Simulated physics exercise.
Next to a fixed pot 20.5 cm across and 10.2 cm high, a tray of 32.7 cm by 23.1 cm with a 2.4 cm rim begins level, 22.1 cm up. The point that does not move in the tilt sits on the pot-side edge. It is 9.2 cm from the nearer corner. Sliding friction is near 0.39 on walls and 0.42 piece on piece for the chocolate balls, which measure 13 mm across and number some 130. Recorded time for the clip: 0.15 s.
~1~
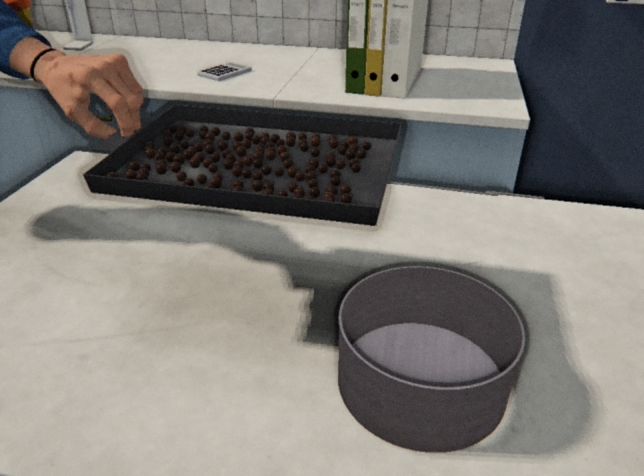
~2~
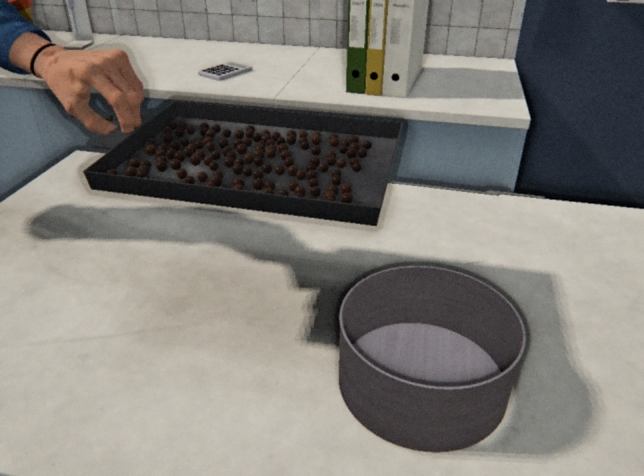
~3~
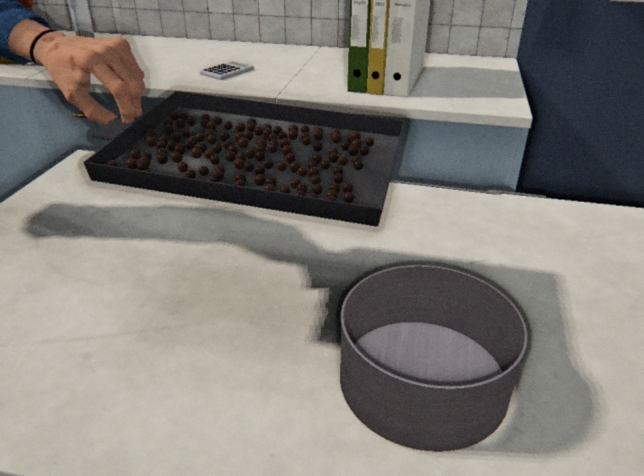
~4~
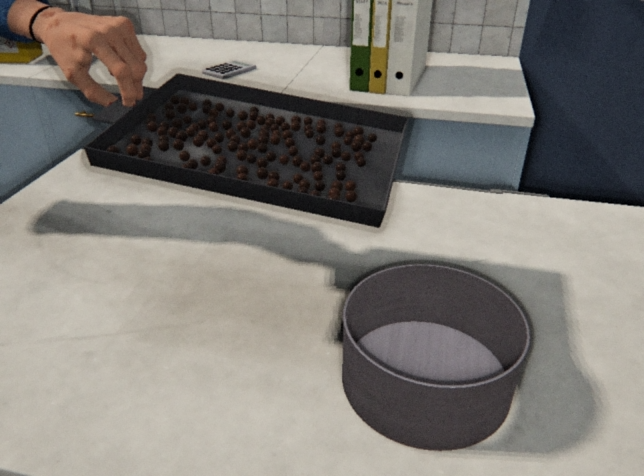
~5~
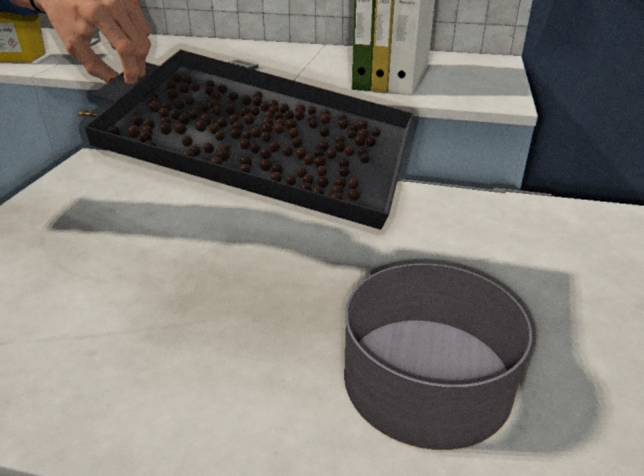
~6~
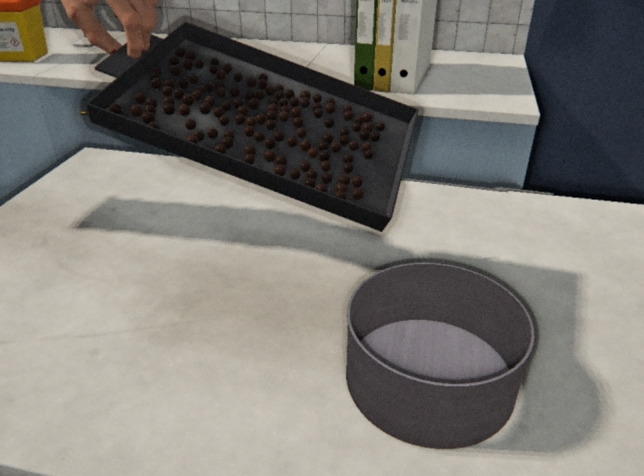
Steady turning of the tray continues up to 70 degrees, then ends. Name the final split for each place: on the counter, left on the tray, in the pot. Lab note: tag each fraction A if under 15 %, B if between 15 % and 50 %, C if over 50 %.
Counter = A, tray = B, pot = C.
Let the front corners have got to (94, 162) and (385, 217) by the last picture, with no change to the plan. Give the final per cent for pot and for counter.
Final per cent - pot 10, counter 15.
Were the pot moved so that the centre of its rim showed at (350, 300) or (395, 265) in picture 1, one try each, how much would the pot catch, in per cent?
Near 30 and 15 percent, one try each.
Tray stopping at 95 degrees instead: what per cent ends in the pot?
That comes out at some 95 per cent.
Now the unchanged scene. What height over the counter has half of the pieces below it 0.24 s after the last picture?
Roughly 32 cm.
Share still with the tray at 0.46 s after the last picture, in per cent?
Close to 30 in a hundred.
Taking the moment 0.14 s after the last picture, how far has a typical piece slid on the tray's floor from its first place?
About 1 cm.
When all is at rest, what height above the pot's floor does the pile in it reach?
Some 2.5 cm up.
Then, 0.14 s after the last picture, tilt 47 degrees; the tray holds 100 %, the pot 0 %.
Then, 0.24 s after the last picture, tilt 65 degrees; the tray holds 100 %, the pot 0 %.
Then, 0.46 s after the last picture, tilt 70 degrees; the tray holds 30 %, the pot 40 %.
In the end, counter 0 %, tray 25 %, pot 75 %.
